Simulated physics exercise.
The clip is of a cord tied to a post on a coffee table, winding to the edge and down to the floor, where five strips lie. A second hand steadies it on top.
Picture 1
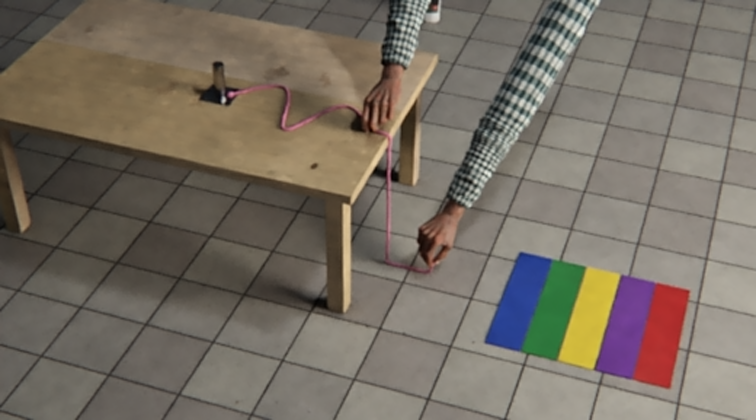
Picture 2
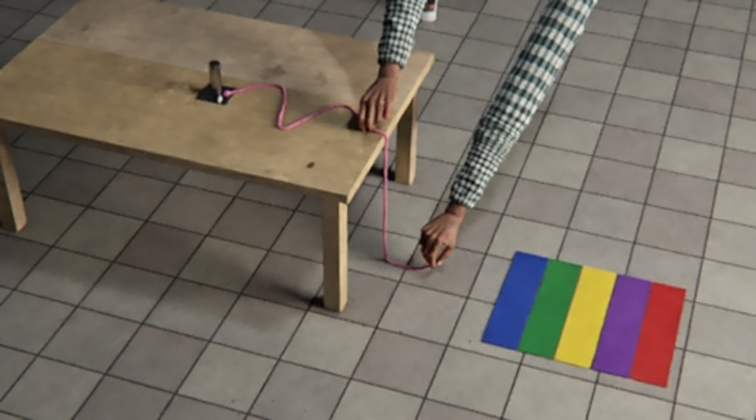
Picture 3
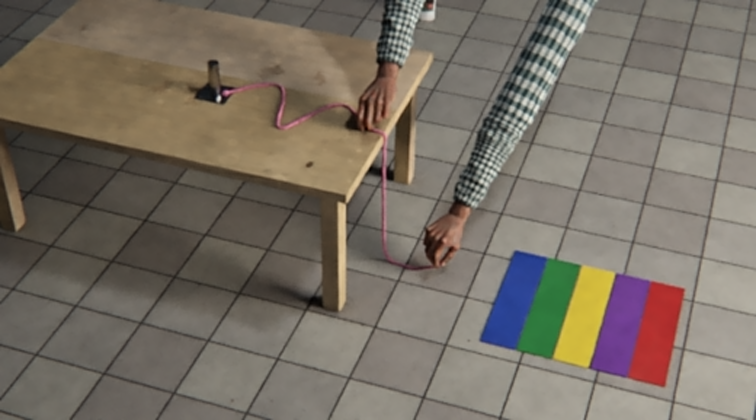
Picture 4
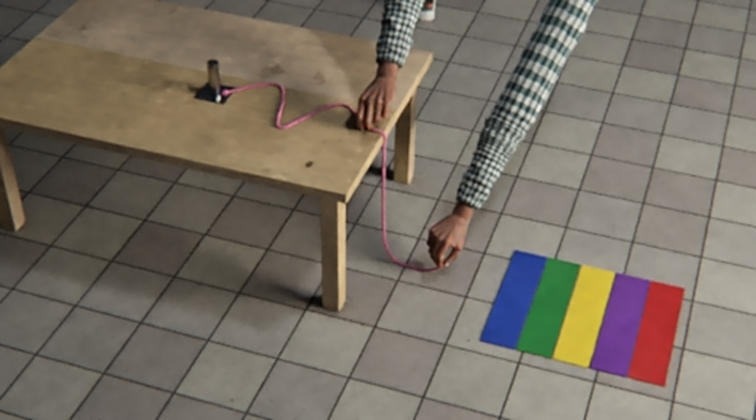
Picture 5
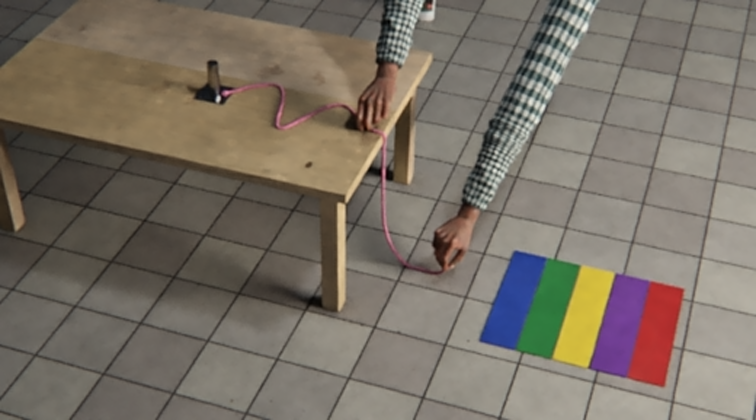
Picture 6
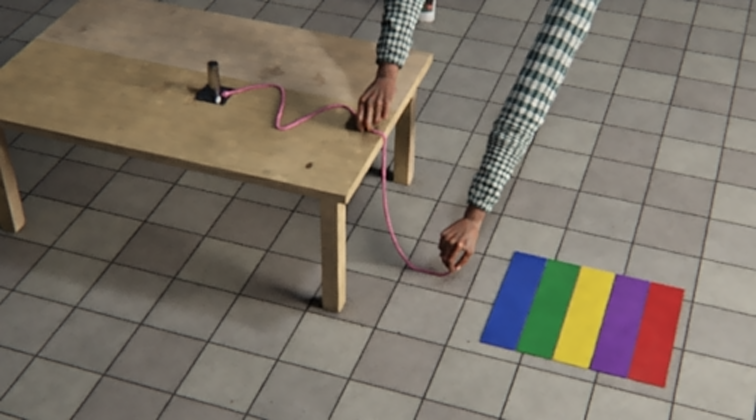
Beside a wooden table, a hand slowly draws a pink cord's end slightly right.
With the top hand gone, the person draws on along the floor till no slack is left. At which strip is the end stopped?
The end stops over the red strip.
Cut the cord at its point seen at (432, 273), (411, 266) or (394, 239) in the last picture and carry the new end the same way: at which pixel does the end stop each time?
Near (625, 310), (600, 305) and (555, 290).
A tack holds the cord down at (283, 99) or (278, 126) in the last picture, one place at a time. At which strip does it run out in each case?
It would be purple; yellow.
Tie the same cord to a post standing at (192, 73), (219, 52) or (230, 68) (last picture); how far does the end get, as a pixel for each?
Near (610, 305), (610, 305) and (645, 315).
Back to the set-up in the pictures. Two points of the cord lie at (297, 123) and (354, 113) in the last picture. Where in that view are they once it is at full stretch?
About (369, 129), and the other about (433, 169).
Soon after, end near (600, 303); over yellow.
Then, end near (637, 311); over purple.
At full stretch, end near (659, 316); over red. It gets as far as the red strip.
